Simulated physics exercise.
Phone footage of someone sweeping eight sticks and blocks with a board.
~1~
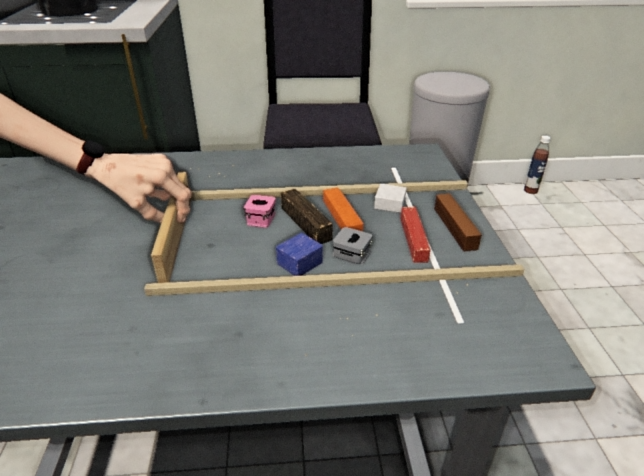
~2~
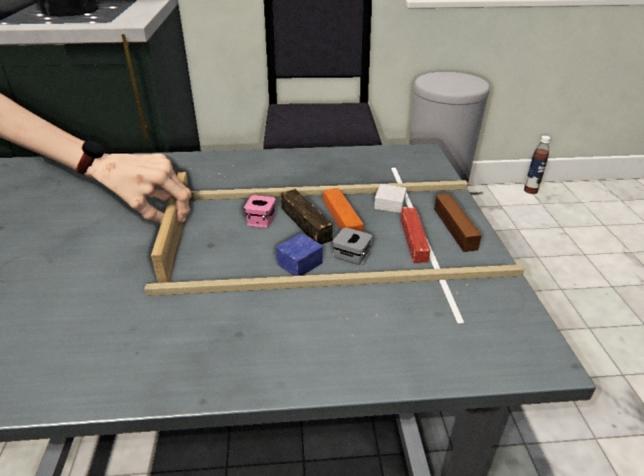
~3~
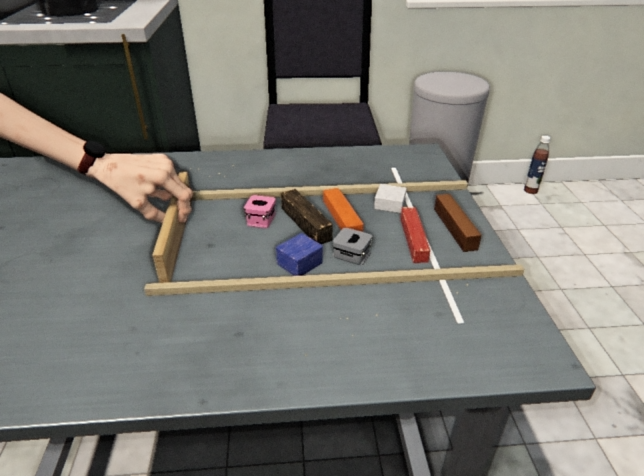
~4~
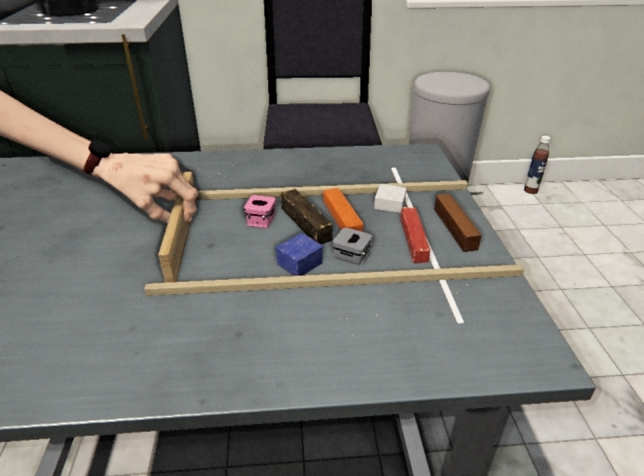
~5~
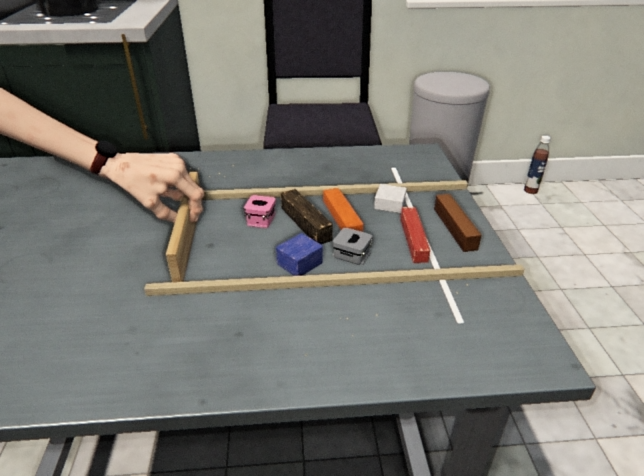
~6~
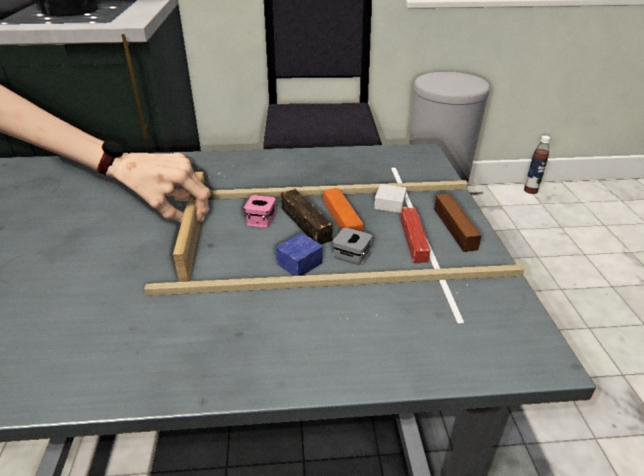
On a grey table in a kitchen, a hand holds a small wooden board upright between two wooden rails, left of eight scattered sticks, blocks and cases. The board stays still at first, then the hand slides it slightly right, while the objects and white tape remain unmoved.
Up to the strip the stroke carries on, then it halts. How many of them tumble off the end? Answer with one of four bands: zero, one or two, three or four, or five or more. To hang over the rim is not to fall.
One or two.
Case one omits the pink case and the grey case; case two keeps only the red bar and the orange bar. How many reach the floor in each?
The counts: 0 and 0.
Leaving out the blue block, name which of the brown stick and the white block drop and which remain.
Outcome for the brown stick: It drops; for the white block: It drops.
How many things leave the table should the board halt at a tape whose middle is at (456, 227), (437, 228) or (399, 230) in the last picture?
5, 3, 0.
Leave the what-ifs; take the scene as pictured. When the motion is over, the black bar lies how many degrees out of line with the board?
I'd estimate about 0 degrees.
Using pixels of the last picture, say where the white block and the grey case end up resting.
The white block stops around (476, 194); the grey case around (473, 240).
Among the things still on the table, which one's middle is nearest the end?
It's the white block.
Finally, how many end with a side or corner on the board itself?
It's touching 2 at the end.
Soon after, none off yet; brown stick at rest near (456, 221); red bar at rest near (415, 233); white block at rest near (391, 198).
At rest, the number that fall off is one or two; fallen, brown stick.
